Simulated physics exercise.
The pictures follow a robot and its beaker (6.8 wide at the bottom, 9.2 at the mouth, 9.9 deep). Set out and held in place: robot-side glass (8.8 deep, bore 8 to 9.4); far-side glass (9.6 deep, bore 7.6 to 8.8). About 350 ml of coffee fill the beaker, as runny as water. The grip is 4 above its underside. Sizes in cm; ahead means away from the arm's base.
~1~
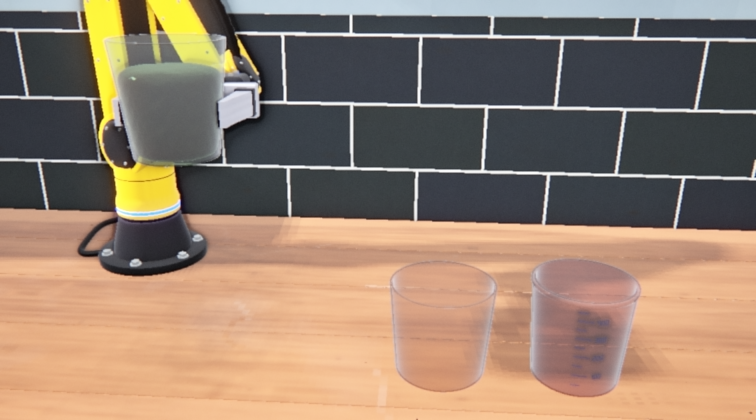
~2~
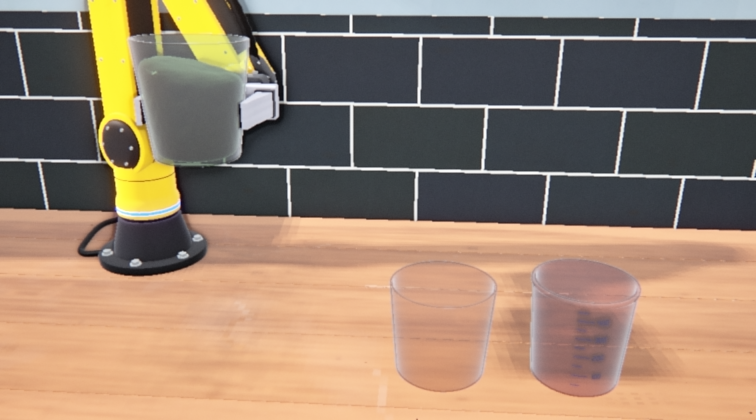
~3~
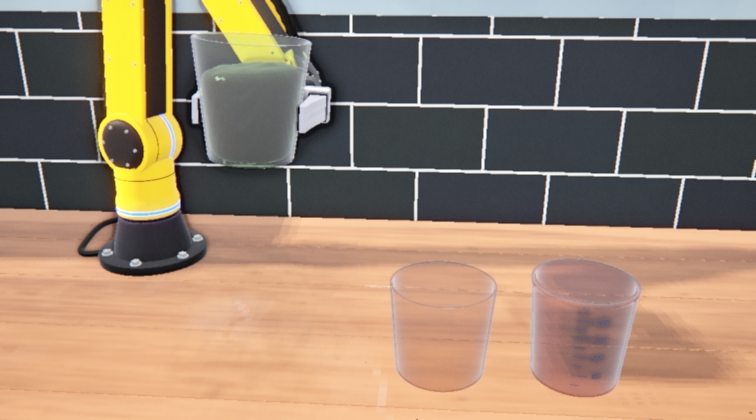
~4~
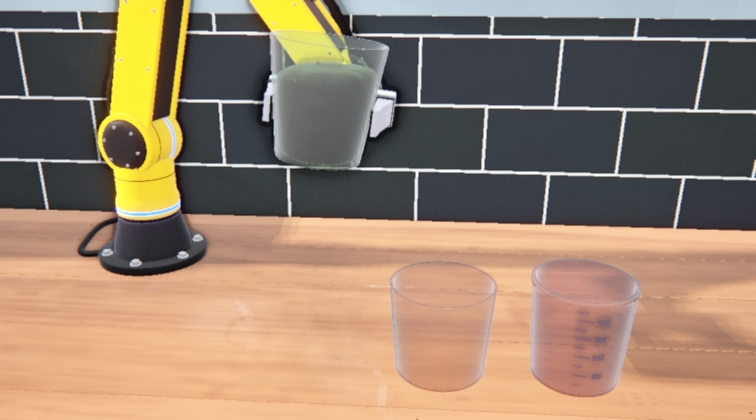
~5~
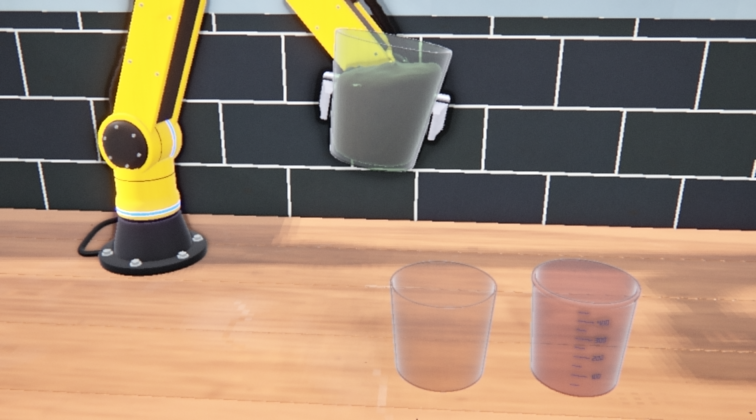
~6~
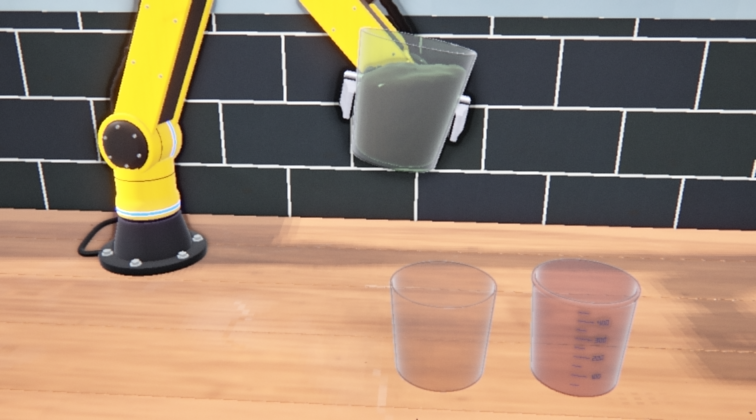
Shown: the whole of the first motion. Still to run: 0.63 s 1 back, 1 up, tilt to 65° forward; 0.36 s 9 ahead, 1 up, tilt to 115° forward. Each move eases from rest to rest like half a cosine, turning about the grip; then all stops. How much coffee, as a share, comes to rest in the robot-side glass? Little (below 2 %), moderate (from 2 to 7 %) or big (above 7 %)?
A little share, below 2 %, ends in the robot-side glass.
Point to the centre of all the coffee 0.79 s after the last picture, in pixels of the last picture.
Near (476, 163).
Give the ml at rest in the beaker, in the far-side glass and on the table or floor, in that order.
Roughly 0, 180, 170 ml.
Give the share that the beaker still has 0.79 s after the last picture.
Near 70 %.
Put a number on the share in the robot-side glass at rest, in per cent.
Some 1 per cent.
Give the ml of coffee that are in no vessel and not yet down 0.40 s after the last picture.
About 10 ml.
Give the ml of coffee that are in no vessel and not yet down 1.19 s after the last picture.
Some 20 ml.
Then, 0.40 s after the last picture, tilted 49° forward, liquid up to 28 above the table; 340 ml in the beaker, 10 ml in the air or running down outside.
Then, 0.79 s after the last picture, tilted 86° forward, liquid up to 29 above the table; 240 ml in the beaker, 50 ml in the far-side glass, 25 ml on the table or floor, 30 ml in the air or running down outside.
Then, 1.19 s after the last picture, tilted 115° forward, liquid up to 44 above the table; 185 ml in the far-side glass, 140 ml on the table or floor, 20 ml in the air or running down outside.
Then, 1.99 s after the last picture, tilted 115° forward, liquid up to 4 above the table; 175 ml in the far-side glass, 170 ml on the table or floor.
Final state, 175 ml in the far-side glass, 170 ml on the table or floor. That is 1 % in the robot-side glass.
